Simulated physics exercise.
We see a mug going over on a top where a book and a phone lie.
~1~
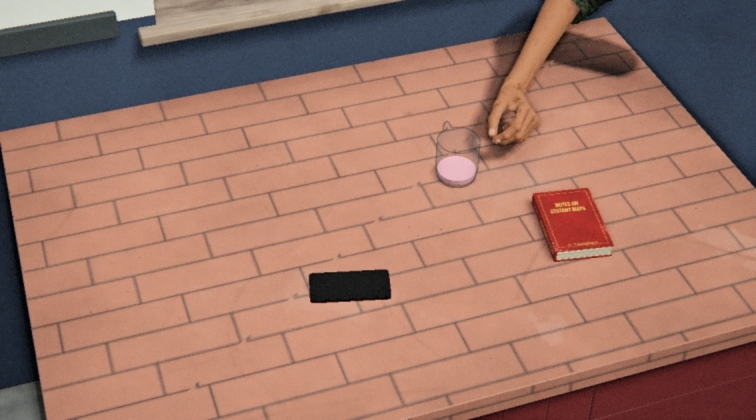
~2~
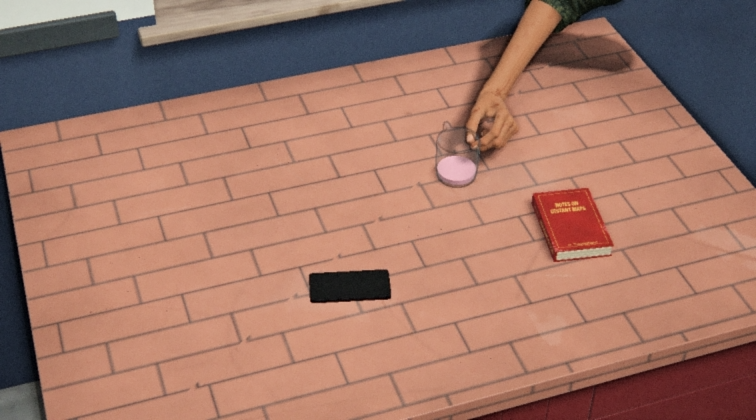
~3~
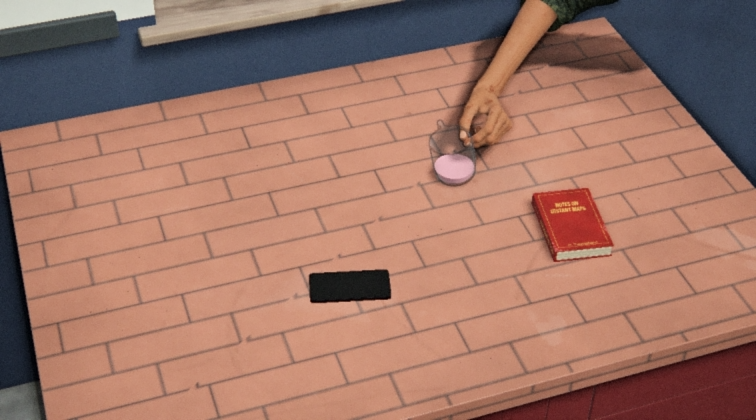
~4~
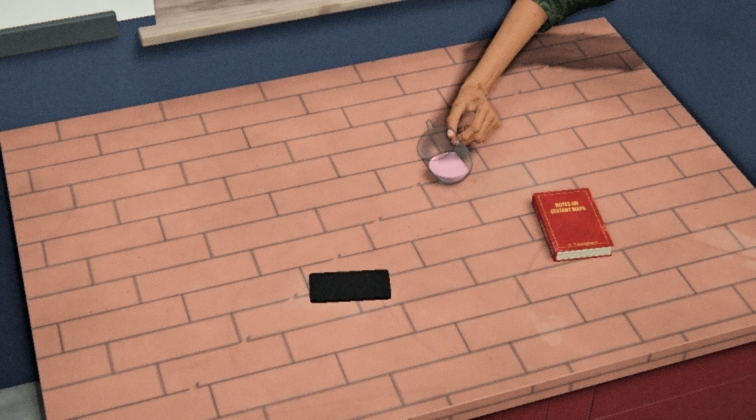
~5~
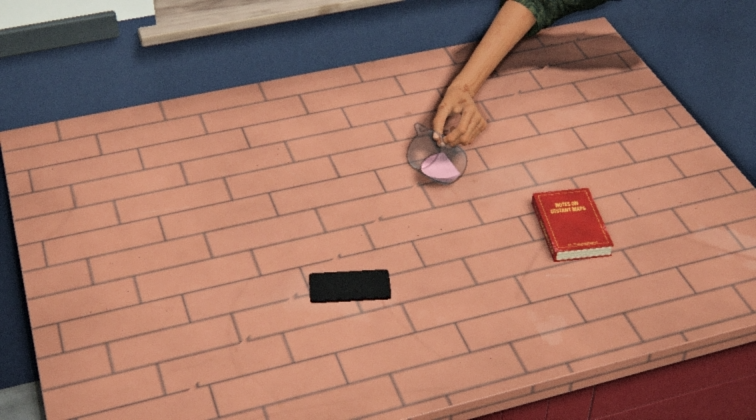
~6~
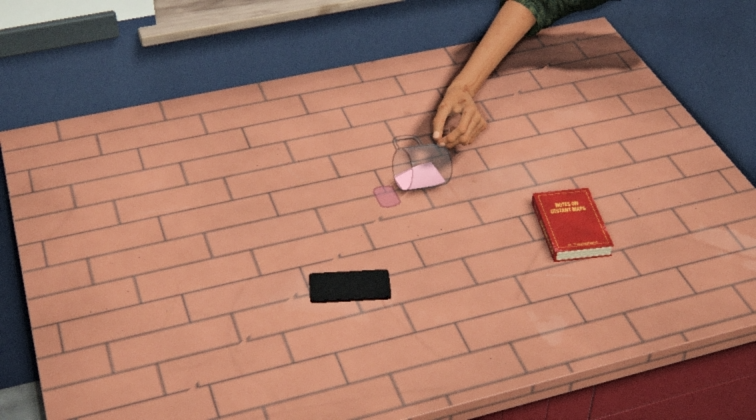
Glass mug of pink liquid tilting over to the left as a hand pushes it, pink liquid appearing on the brick-patterned top.
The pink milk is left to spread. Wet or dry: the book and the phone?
The book remains untouched and the phone remains untouched.
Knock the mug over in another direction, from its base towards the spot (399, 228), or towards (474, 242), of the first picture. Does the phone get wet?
In the first try it ends up in the puddle; in the second it escapes.
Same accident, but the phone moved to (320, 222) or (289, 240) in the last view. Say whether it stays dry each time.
First it ends up in the puddle, then it ends up in the puddle.
Soon after, the puddle covers about as much as a saucer; the book is dry; the phone is dry.
Later, the puddle covers about as much as a plate; the book is dry; the phone is dry.
In the end, the puddle covers about as much as a plate; the book is dry; the phone is dry.
